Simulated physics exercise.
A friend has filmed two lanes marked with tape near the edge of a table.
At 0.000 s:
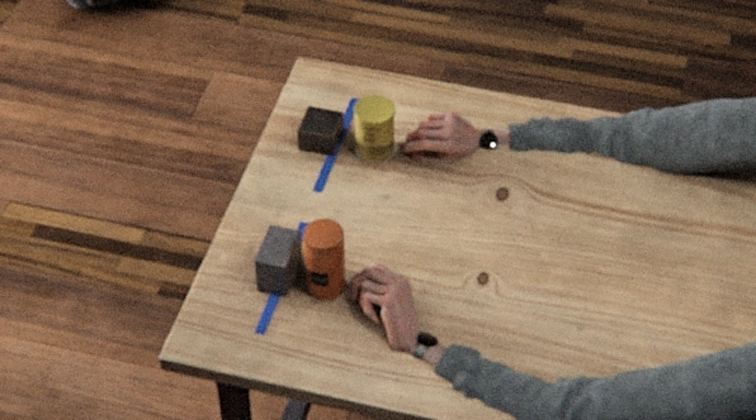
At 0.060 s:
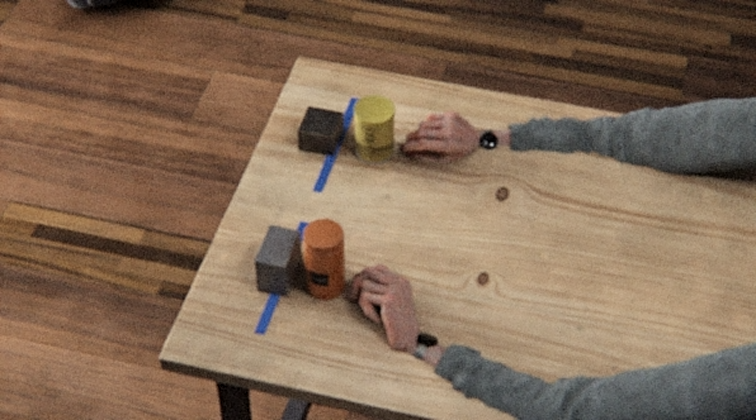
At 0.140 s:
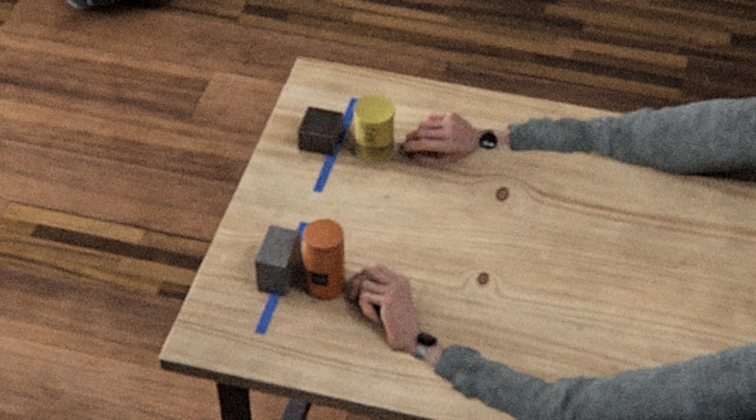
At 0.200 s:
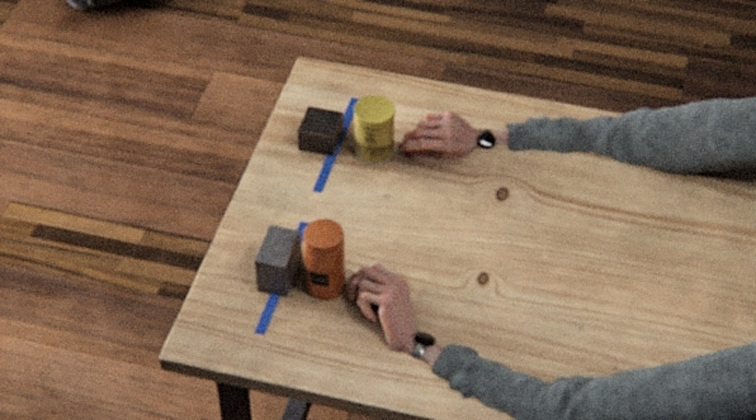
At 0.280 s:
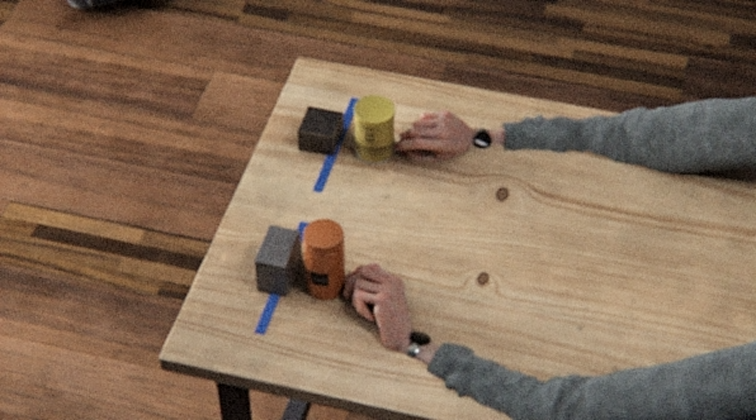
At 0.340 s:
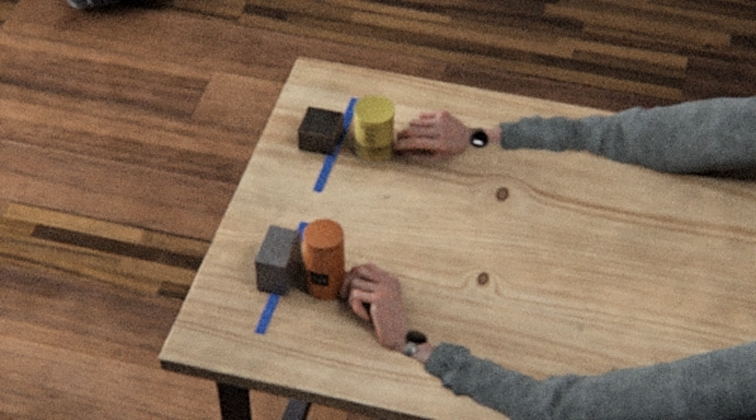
On a pale wooden table above a plank floor, a black block sits beside a yellow tin and a grey block beside an orange jar, near strips of blue tape. Two hands in grey sleeves rest to their right, then shift very slightly left toward the containers, while the objects stay still.
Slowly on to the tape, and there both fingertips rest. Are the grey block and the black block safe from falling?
In the end the grey block is still on the table, the black block is still on the table.
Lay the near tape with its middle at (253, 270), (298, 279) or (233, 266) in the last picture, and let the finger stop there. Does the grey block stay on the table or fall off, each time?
One after another: It drops off; does not fall; drops to the floor.
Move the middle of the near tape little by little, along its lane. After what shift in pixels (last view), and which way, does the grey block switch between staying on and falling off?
Roughly 20 pixels left.
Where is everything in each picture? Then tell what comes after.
Grey block (279, 261); black block (321, 131); yellow tin (375, 130), in the first frame.
Black block (321, 131); orange jar (324, 260), in the second frame.
Grey block (279, 261); yellow tin (375, 130), in the third frame.
Black block (321, 131); orange jar (324, 260), in the fourth frame.
Grey block (279, 261); yellow tin (375, 130), in the fifth frame.
Grey block (279, 261); black block (321, 131); orange jar (324, 260), in the sixth frame.
By 1.04 s, grey block shifted a little near (255, 256); black block shifted a little near (304, 128).
When it is over (2.3 s), the grey block stays on the table, near (223, 249); the black block stays on the table, near (275, 122).
